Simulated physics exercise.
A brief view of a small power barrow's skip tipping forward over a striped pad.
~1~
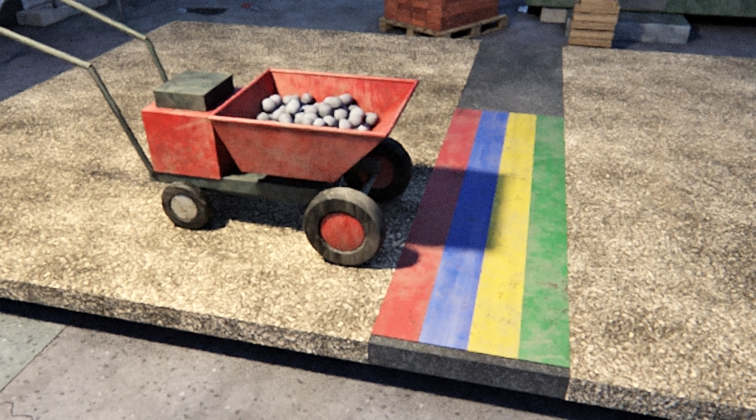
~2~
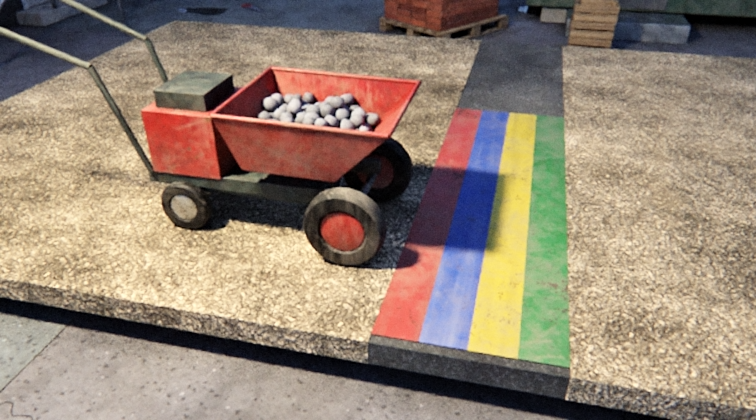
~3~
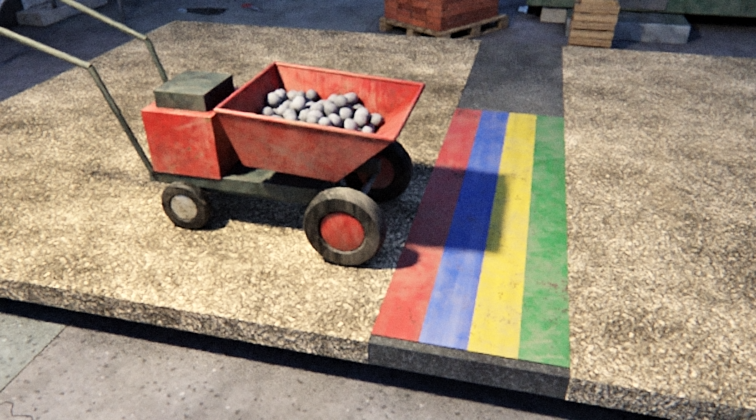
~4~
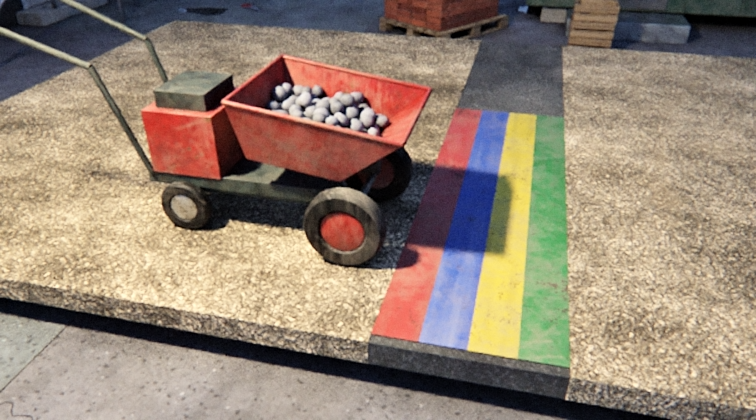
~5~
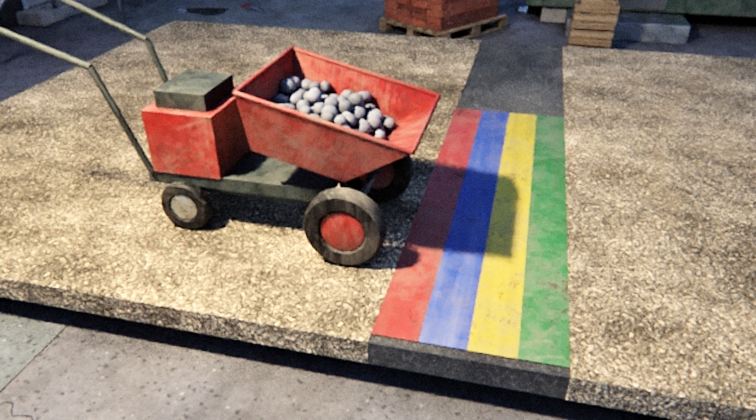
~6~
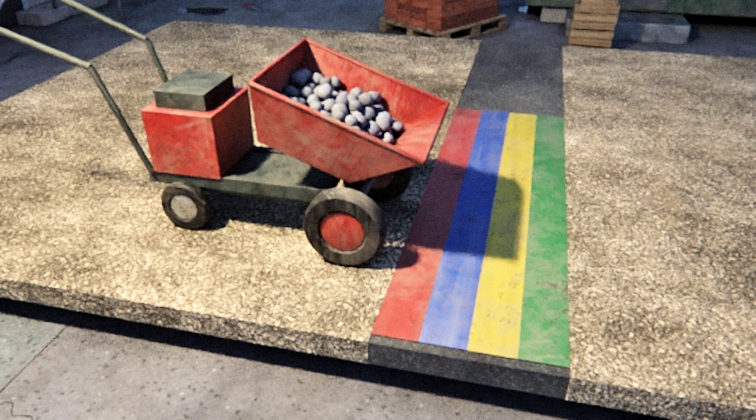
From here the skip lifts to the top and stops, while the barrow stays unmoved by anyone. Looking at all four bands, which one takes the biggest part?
That would be the yellow band.
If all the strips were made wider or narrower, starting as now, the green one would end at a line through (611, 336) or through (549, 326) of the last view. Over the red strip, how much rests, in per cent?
About 0 % and 0 %.
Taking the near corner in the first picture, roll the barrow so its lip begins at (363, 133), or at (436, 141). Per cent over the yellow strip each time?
Result: 30 in a hundred, then 20 in a hundred.
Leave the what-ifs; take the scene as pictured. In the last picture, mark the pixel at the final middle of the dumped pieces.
(513, 242).
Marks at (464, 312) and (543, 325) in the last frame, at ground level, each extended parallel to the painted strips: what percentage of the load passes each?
In order: 80 percent, then 20 percent.
Shortly afterwards, skip tipped steeply; the whole lot in the skip.
Next, skip tipped steeply; the bulk in the skip; a little over the blue strip; near a quarter over the yellow strip.
Some moments later, skip tipped right over; a little in the skip; near a quarter over the blue strip; near a third over the yellow strip; near a quarter over the green strip; a little off the paint.
In the end, skip tipped right over; a little in the skip; none at all over the red strip; near a quarter over the blue strip; near a third over the yellow strip; near a quarter over the green strip; a little off the paint.
